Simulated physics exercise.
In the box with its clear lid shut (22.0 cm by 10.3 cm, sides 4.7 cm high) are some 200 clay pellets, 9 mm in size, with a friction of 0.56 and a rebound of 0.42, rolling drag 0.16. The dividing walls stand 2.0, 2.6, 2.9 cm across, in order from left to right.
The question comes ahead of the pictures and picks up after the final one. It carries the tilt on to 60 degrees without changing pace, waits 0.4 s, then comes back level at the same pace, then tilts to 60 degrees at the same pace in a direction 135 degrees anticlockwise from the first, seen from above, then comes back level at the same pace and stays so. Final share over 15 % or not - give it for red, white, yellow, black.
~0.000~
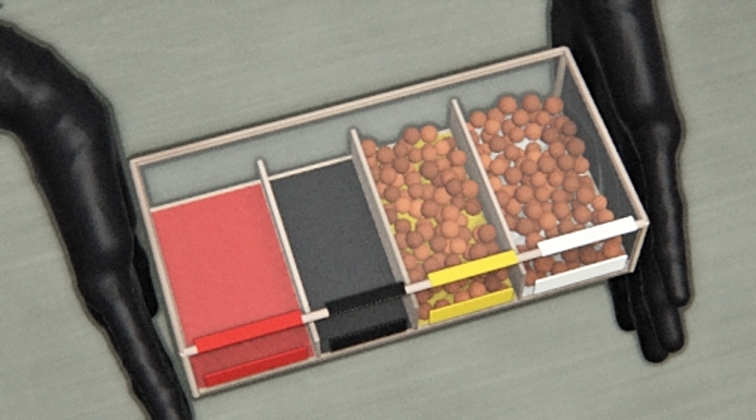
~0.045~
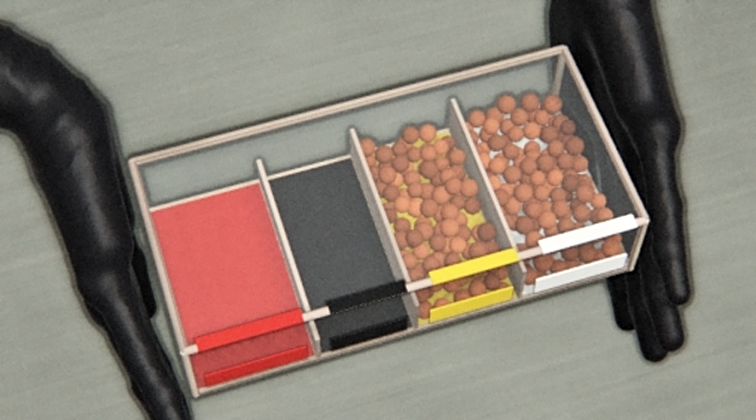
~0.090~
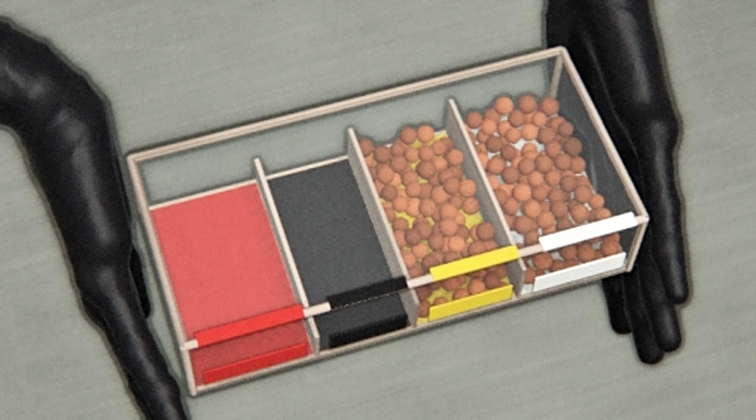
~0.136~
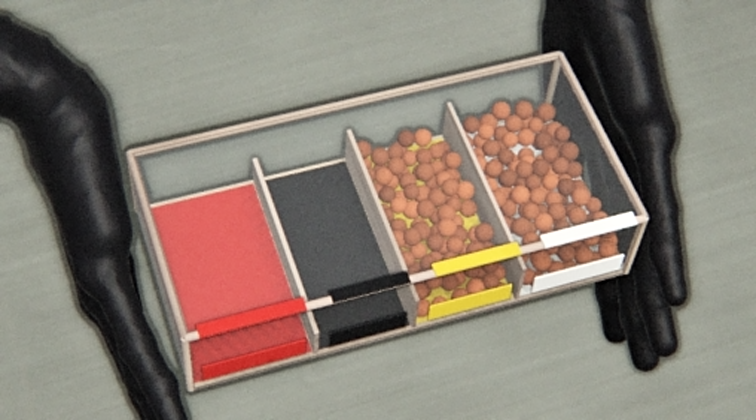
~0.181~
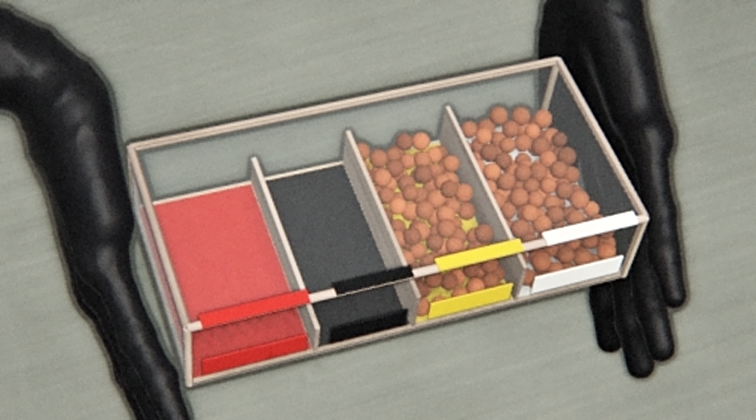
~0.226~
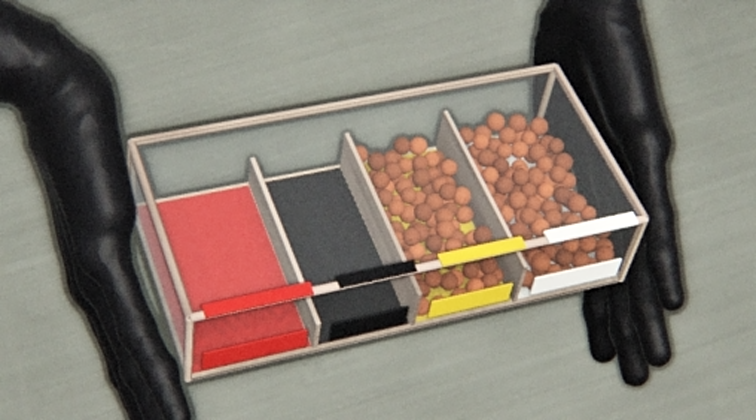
Red: Not over, white: Over, yellow: Over, black: Not over.
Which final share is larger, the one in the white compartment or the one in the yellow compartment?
More finishes in the white compartment.
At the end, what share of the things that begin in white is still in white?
Result: Approximately 100 per cent.
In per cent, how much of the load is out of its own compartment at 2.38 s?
About 0 per cent is away from its starting compartment then.
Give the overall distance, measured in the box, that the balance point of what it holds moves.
About 1.0 centimetres.
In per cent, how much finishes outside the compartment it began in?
Share displaced from original compartment: Approx. 0 %.
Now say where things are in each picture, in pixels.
In the first frame, box at (420, 291); tilt 0 degrees; white 55 %, yellow 45 %.
In the second frame, box at (420, 289); tilt 1 degrees.
In the third frame, box at (421, 286); tilt 3 degrees.
In the fourth frame, box at (423, 281); tilt 6 degrees; low side back right.
In the fifth frame, box at (425, 276); tilt 9 degrees; low side back right.
In the sixth frame, box at (428, 272); tilt 13 degrees; low side back right; white 55 %, yellow 45 %. It turns about 75 degrees a second.
After 1.40 s, tilt 57 degrees; white 55 %, yellow 45 %; middle of all pieces near (456, 266).
Then, at 2.38 s, tilt 10 degrees; white 55 %, yellow 45 %; middle of all pieces near (500, 169).
After 3.28 s, tilt 50 degrees; white 55 %, yellow 45 %; middle of all pieces near (466, 141).
Then, at 4.14 s, tilt 0 degrees; white 55 %, yellow 45 %; middle of all pieces near (476, 185).
By 4.4 s all is still; red 0 %, white 55 %, yellow 45 %, black 0 %.
